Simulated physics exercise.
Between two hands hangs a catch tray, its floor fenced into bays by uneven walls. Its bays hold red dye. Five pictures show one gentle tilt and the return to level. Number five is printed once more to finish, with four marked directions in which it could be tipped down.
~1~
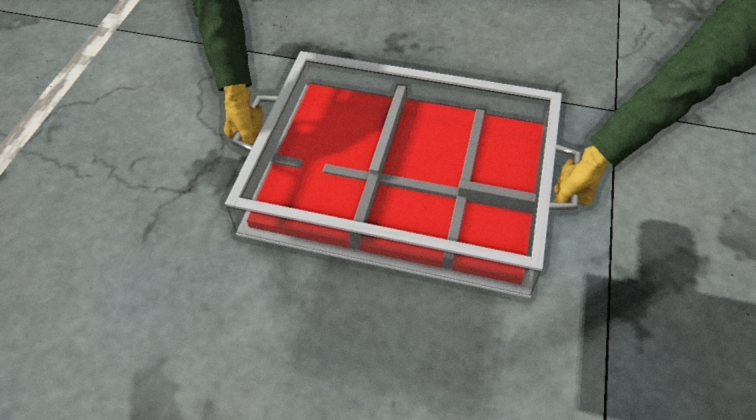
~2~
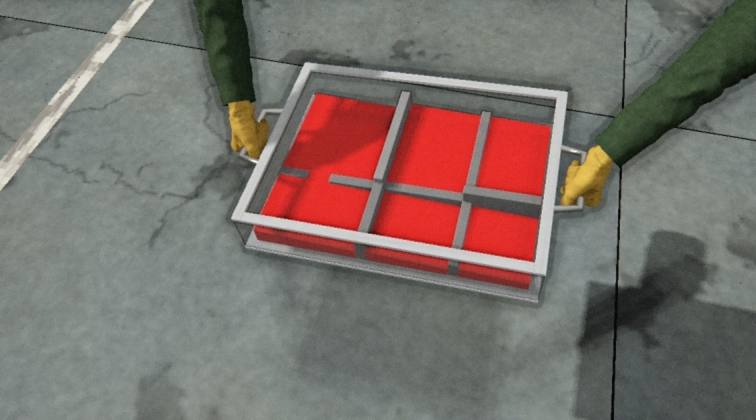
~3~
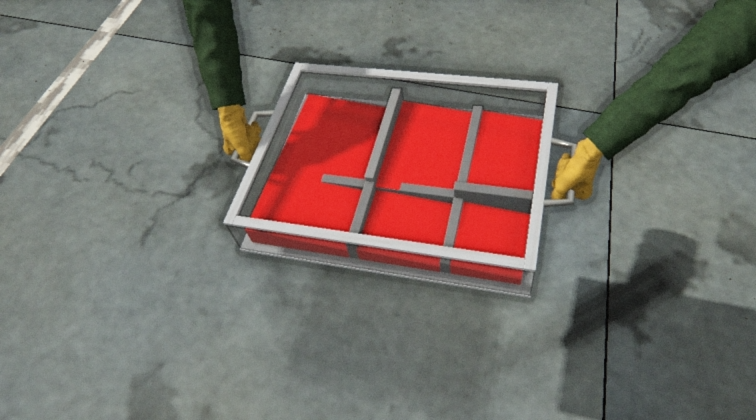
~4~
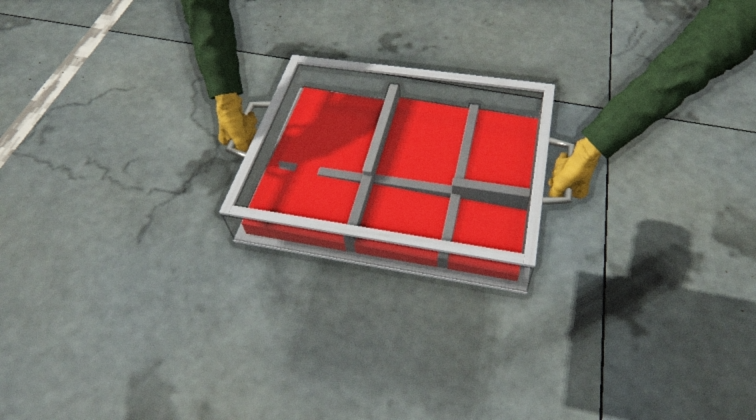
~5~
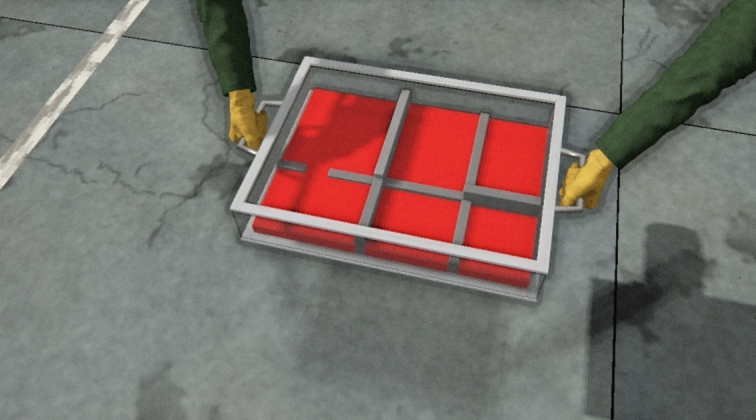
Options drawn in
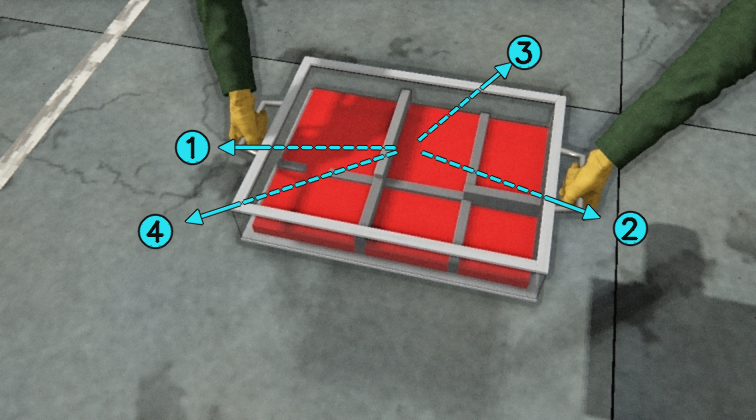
In this clip, two yellow-gloved hands hold a clear-sided, divided tray of red liquid above a cracked grey floor. They tilt it slightly toward the front left, the liquid shifting over part of a divider, then level it again.
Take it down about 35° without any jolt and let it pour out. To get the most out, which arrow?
Direction 4.
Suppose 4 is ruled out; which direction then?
The answer is 3.
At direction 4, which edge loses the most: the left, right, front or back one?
The left rim.
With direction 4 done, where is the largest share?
It is the front left one.
On the marked copy, 1 ends at (224, 147); 2 ends at (594, 215); 3 ends at (507, 66); 4 ends at (191, 219).
If 1 is chosen, about 46 % stays in the tray, the largest part in the front left bay.
If 2 is chosen, about 44 % stays in the tray, the largest part in the front right bay.
If 3 is chosen, about 33 % stays in the tray, the largest part in the back right bay.
If 4 is chosen, about 23 % stays in the tray, the largest part in the front left bay.
